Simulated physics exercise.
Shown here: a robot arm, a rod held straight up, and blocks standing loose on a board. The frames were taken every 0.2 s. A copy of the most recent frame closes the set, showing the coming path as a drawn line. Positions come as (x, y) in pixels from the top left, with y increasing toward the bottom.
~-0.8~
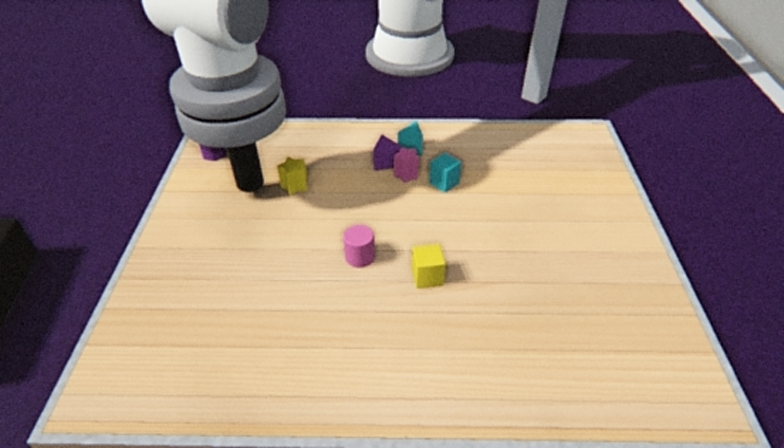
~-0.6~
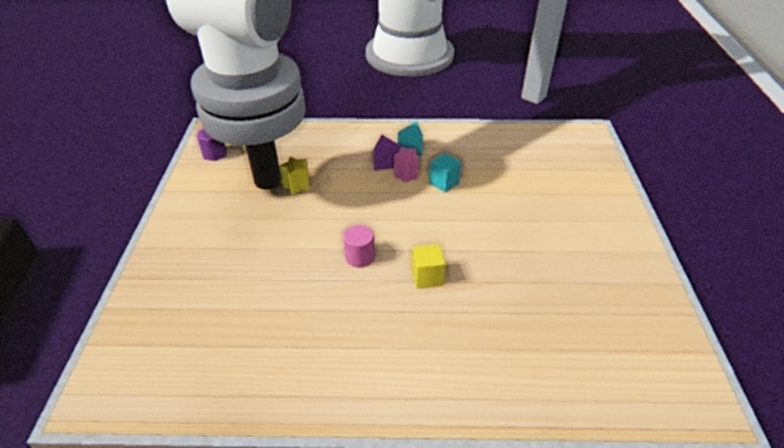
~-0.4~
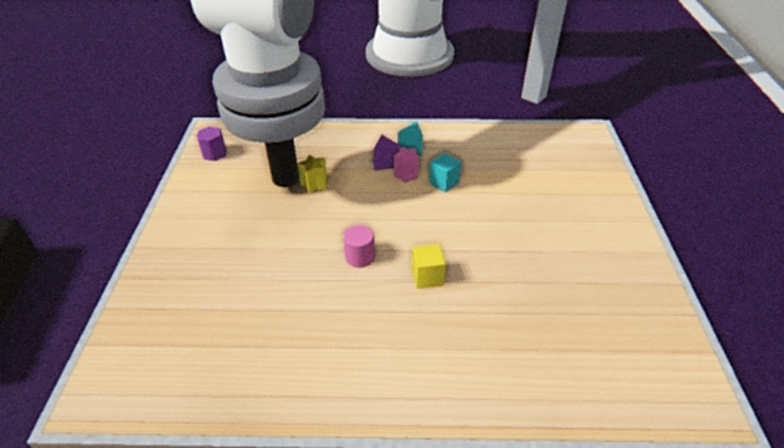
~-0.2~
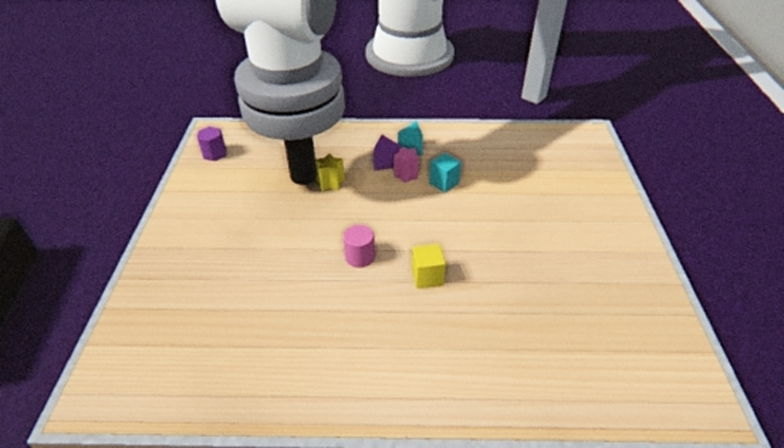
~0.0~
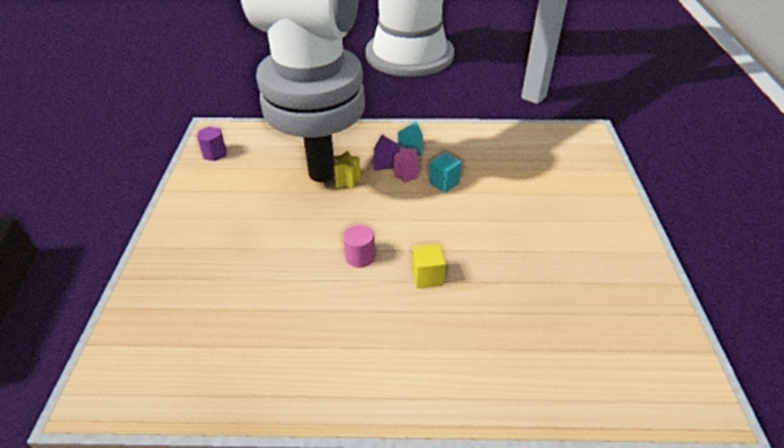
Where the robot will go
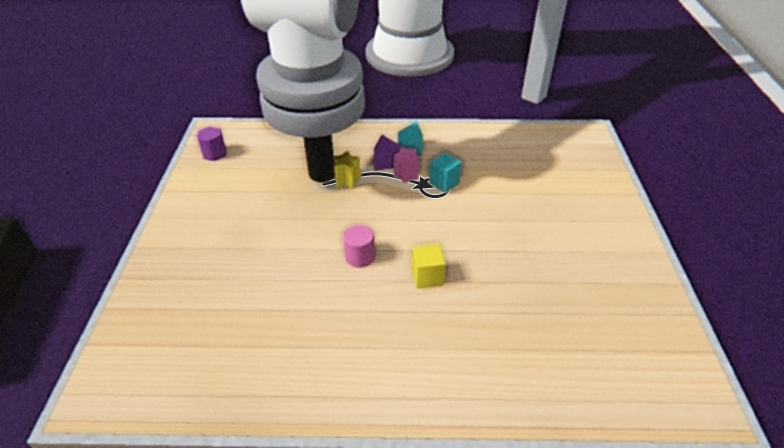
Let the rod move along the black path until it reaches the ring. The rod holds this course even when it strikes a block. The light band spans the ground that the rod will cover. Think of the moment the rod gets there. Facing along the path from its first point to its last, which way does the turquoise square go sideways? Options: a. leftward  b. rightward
The one that fits is b, rightward.
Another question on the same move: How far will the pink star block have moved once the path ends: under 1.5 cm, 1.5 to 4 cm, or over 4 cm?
It falls in the over 4 cm band.
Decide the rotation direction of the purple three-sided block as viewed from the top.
It rotates counterclockwise.
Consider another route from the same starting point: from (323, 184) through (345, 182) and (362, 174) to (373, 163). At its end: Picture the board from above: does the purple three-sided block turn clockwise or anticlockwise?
Looking down, it rotates anti-clockwise.
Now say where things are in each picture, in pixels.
Tip of the rod at (251, 185), middles of tops, yellow star block at (292, 164), purple three-sided block at (385, 142), pink star block at (407, 153), turquoise square at (446, 161), in the first picture.
Rod at (268, 183), yellow star block at (294, 164), in the second picture.
Rod at (286, 180), yellow star block at (312, 162), in the third picture.
Rod at (304, 178), yellow star block at (329, 161), in the fourth picture.
Rod at (322, 175), yellow star block at (345, 159), purple three-sided block at (385, 142), pink star block at (407, 153), turquoise square at (446, 161), in the fifth picture.
The line goes from (323, 184) via (361, 175) and (398, 177), ending at (434, 188).
On the path given first. One third of the way, rod at (361, 166); yellow star block at (384, 151); purple three-sided block at (395, 139), turned 35° anticlockwise.
Two thirds of the way, rod at (398, 169); yellow star block at (421, 151); purple three-sided block at (416, 137), turned 95° anticlockwise; pink star block at (441, 157), turned 50° clockwise; turquoise square at (459, 166).
At the end, rod at (435, 179); yellow star block at (438, 150), turned 60° anticlockwise; purple three-sided block at (417, 137), turned 100° anticlockwise; pink star block at (459, 155), turned 85° clockwise; turquoise square at (470, 168), turned 15° clockwise.
